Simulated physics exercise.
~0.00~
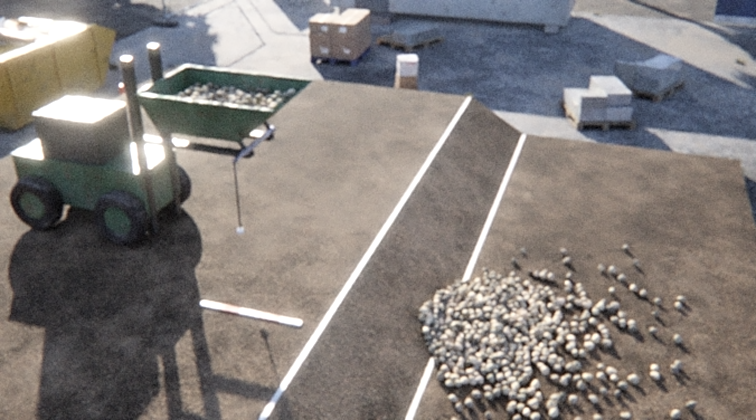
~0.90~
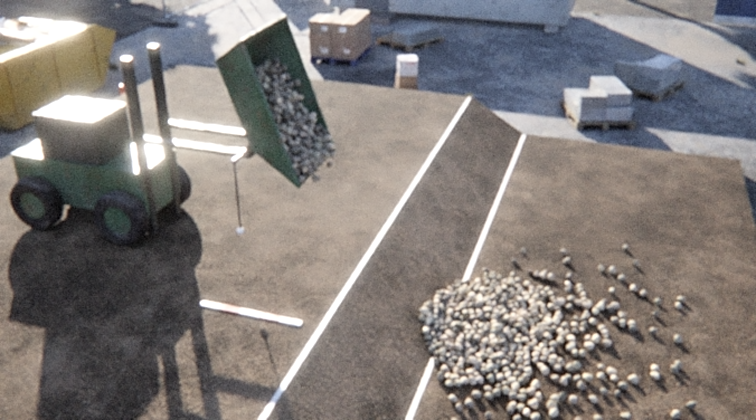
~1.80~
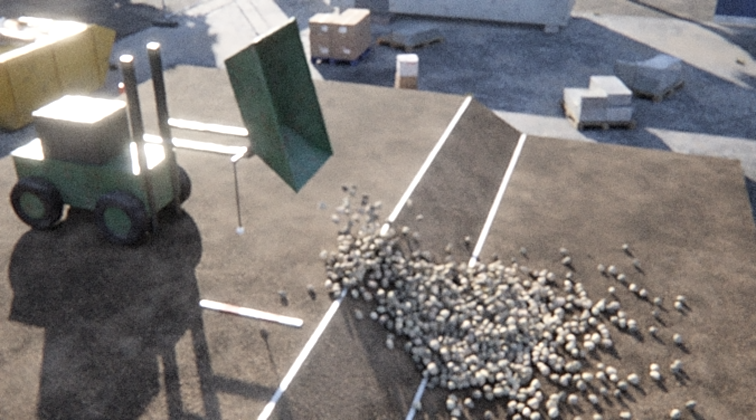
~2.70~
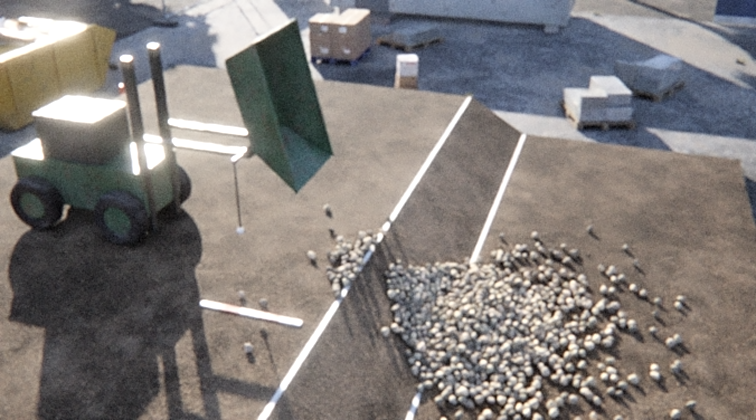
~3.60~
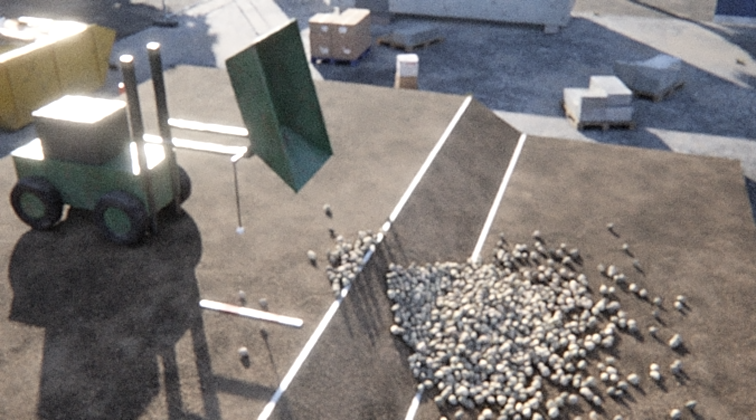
We see a green forklift tip its raised skip steeply to the right, spilling pale stones across a sloping strip between white lines; most join the loose heap already beyond it, while a smaller cluster settles near the upper line and the emptied skip stays tilted.
